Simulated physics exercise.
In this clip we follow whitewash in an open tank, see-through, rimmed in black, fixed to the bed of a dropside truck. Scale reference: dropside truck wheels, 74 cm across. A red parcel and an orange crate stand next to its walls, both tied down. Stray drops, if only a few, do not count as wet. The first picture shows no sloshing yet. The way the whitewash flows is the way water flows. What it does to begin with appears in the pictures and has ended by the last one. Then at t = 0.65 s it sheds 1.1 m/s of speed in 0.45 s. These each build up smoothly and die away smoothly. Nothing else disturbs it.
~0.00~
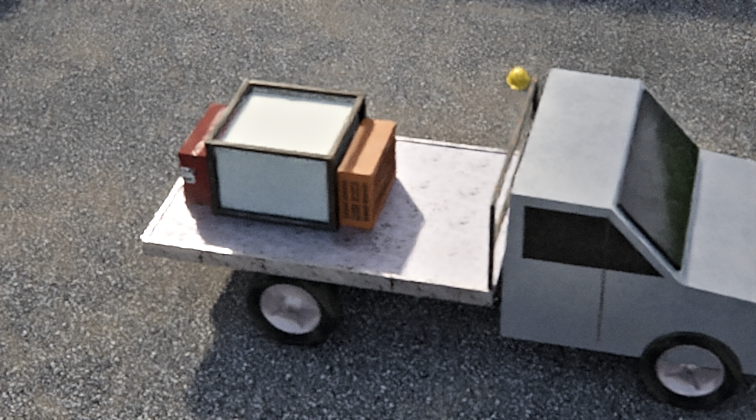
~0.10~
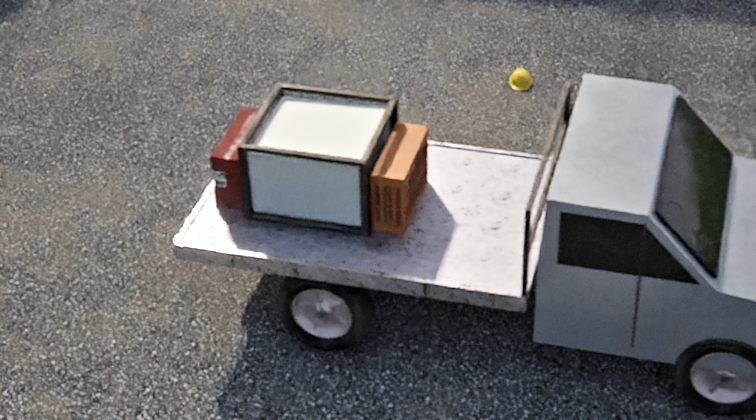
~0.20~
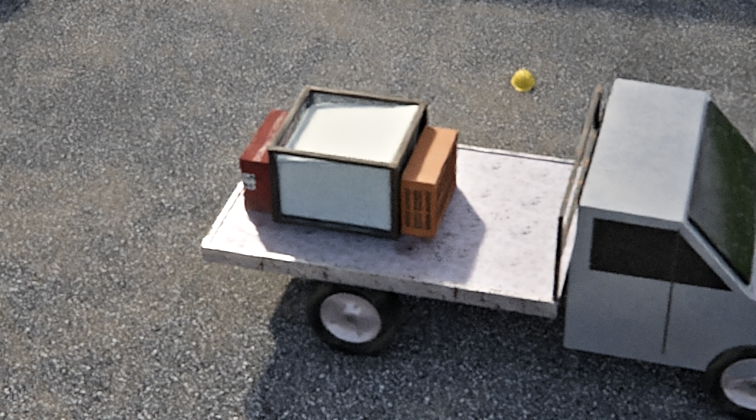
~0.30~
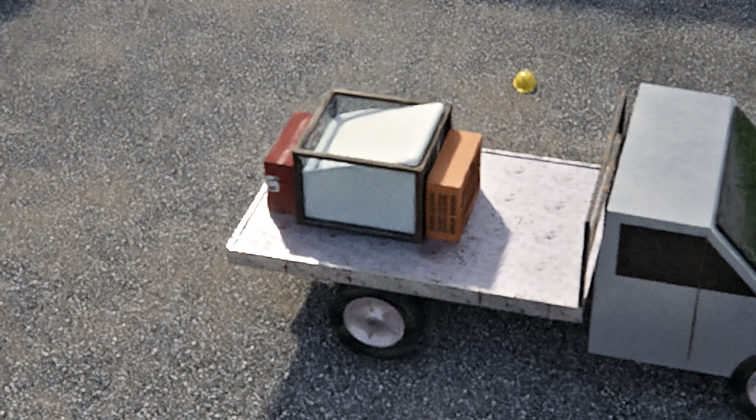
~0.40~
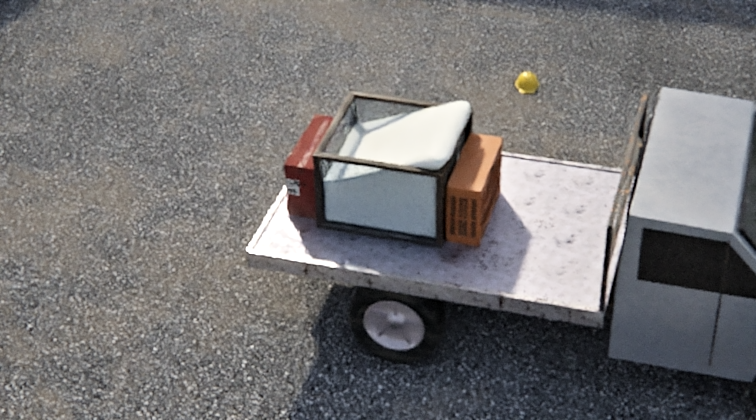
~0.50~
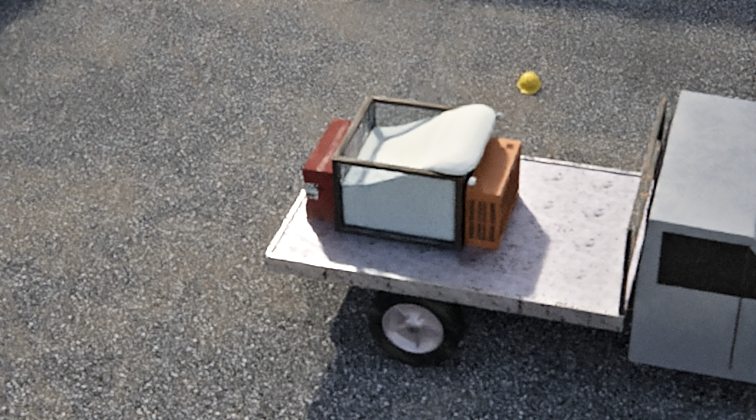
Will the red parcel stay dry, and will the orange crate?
Result: Red parcel avoids the liquid; orange crate catches the liquid.
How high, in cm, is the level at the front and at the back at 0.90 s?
It reads roughly 54 cm up front and 58 cm at the back.
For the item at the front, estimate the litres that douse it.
About 13 litres.
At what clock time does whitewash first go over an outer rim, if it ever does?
Near 0.6 s.
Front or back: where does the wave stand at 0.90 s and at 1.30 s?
It sits at the rearward end first, and later at the forward end.
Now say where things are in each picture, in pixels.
In the first frame, level at the front (347, 107); level at the back (256, 96); still flat; the front is on the right, levels are read along the far wall; the red parcel stands at the back; the orange crate stands at the front; a wheel hub at (289, 313).
In the second frame, level at the front (379, 111); level at the back (288, 100); still flat.
In the third frame, level at the front (408, 110); level at the back (317, 107); rising 6° towards the front.
In the fourth frame, level at the front (433, 104); level at the back (342, 118); rising 18° towards the front.
In the fifth frame, level at the front (454, 104); level at the back (362, 126); rising 23° towards the front.
In the sixth frame, level at the front (472, 107); level at the back (380, 131); rising 25° towards the front; a wheel hub at (411, 332).
By 0.90 s front 54 cm, middle 53 cm, back 58 cm above the floor; the loss stands at 4 per cent, over the front.
By 1.30 s front 58 cm, middle 53 cm, back 50 cm above the floor; the loss stands at 4 per cent, over the front.
By 1.80 s front 47 cm, middle 55 cm, back 59 cm above the floor; the loss stands at 4 per cent, over the front.
By 4.09 s the loss stands at 4 per cent, over the front; the red parcel has caught nothing and the orange crate 13 litres.
